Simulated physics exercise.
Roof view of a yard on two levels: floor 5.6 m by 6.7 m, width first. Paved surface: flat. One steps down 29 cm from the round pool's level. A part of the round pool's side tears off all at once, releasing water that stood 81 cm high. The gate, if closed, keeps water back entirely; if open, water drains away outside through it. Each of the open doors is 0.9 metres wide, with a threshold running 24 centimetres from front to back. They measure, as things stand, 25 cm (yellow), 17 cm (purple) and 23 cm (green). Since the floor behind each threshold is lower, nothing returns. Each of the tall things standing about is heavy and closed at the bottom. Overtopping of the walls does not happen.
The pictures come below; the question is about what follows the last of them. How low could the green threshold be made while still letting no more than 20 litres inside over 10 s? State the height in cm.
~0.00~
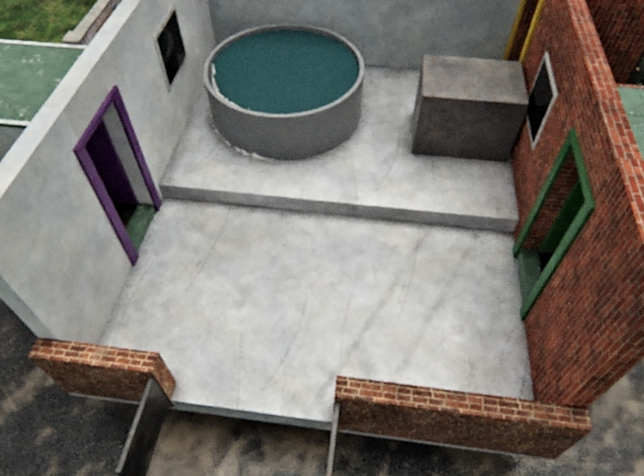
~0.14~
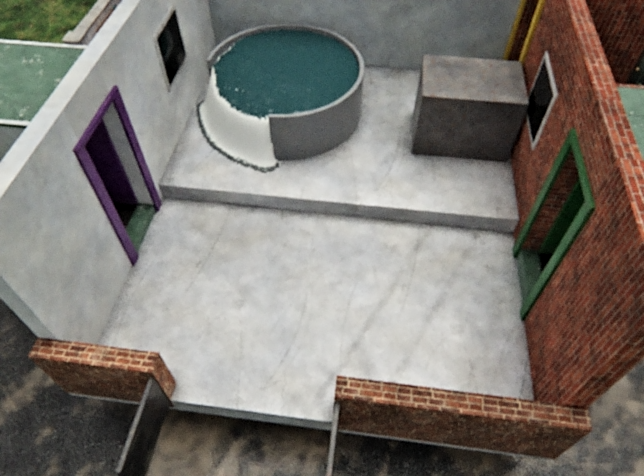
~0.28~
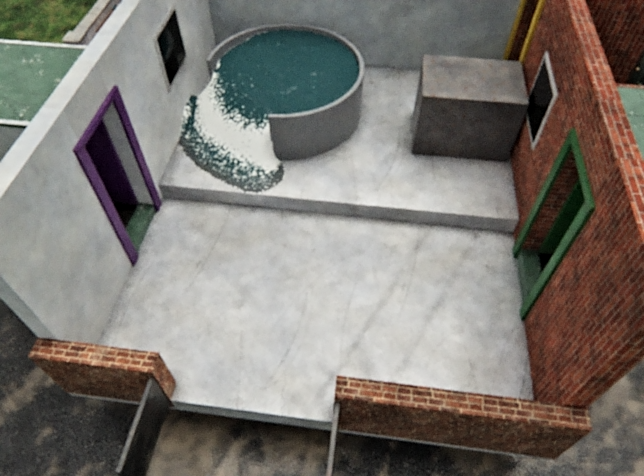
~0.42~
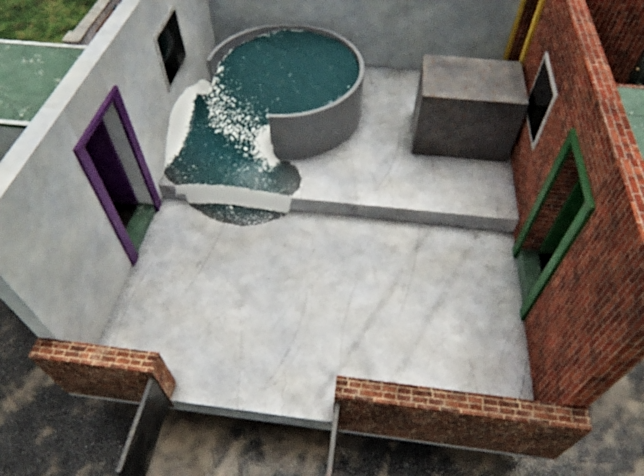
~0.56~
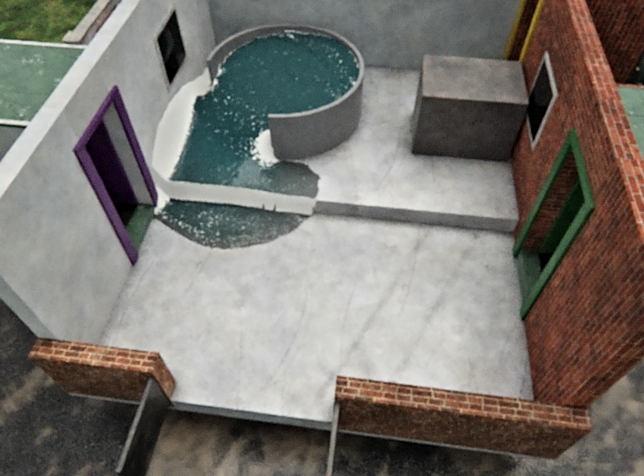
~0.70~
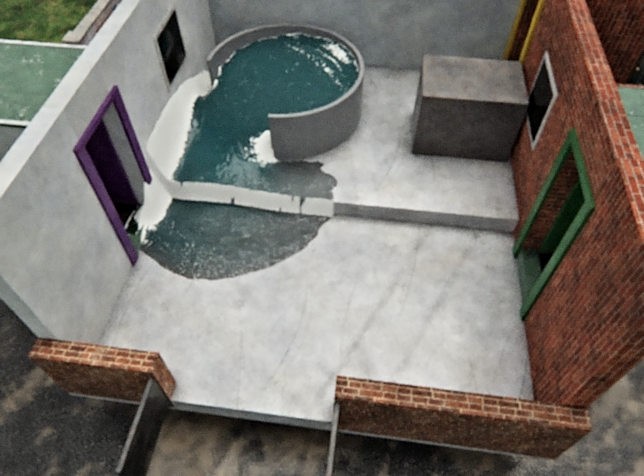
About 13 cm.
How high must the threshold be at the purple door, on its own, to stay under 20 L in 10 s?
At purple, roughly 19 cm.
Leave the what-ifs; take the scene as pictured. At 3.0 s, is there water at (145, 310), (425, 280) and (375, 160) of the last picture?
Going in order: Swamped, untouched, untouched.
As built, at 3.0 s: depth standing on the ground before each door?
Yellow 0, purple 14, green 0 cm.
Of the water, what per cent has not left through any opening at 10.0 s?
Around 64 in a hundred parts remain.
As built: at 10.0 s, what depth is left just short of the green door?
The depth there is around 12.5 cm.
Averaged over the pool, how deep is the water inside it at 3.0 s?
Mean depth: Approx. 26 cm.
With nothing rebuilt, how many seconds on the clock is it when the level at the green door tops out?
Around 7.5 seconds.
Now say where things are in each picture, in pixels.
In the first picture, still water, 81 cm deep, in the round pool at (284, 70); the green door at (543, 240) is dry.
In the second picture, the front is at (262, 170), 0.3 m from the gap at (223, 123); 0.5 m2 of floor is wet, 81 cm left at the back.
In the third picture, the front is at (246, 187), 0.8 m from the gap at (224, 126); 1.6 m2 of floor is wet, 81 cm left at the back.
In the fourth picture, water pours out at (225, 129) and has run 1.2 m, to (220, 217); about 13 cm deep outside, 81 cm at the back.
In the fifth picture, the front is at (200, 240), 1.8 m from the gap at (225, 129); 4.4 m2 of floor is wet, 80 cm left at the back.
In the sixth picture, the front is at (174, 267), 2.3 m from the gap at (225, 129); 6.1 m2 of floor is wet, 70 cm left at the back; the green door at (543, 240), 5.3 m from the gap, is still 3.1 m from the nearest water.
After 1.4 s water covers 35 % of the floor, deepest (62 cm) near (128, 375); it has not reached the green door.
After 3.0 s water covers 50 % of the floor, deepest (46 cm) near (87, 369); it has not reached the green door.
After 10.0 s water covers 85 % of the floor, deepest (19 cm) near (87, 369); 13 cm at the green door, 0 litres in over its 23 cm threshold.
At the green door as built, the water arrived by 4.1 s and peaked near 19 cm at 7.6 s.
With a threshold of 12 cm, 28 litres would have come in within the 10 s; with 16 cm, 8 litres. So under 20 litres takes about 13 cm.
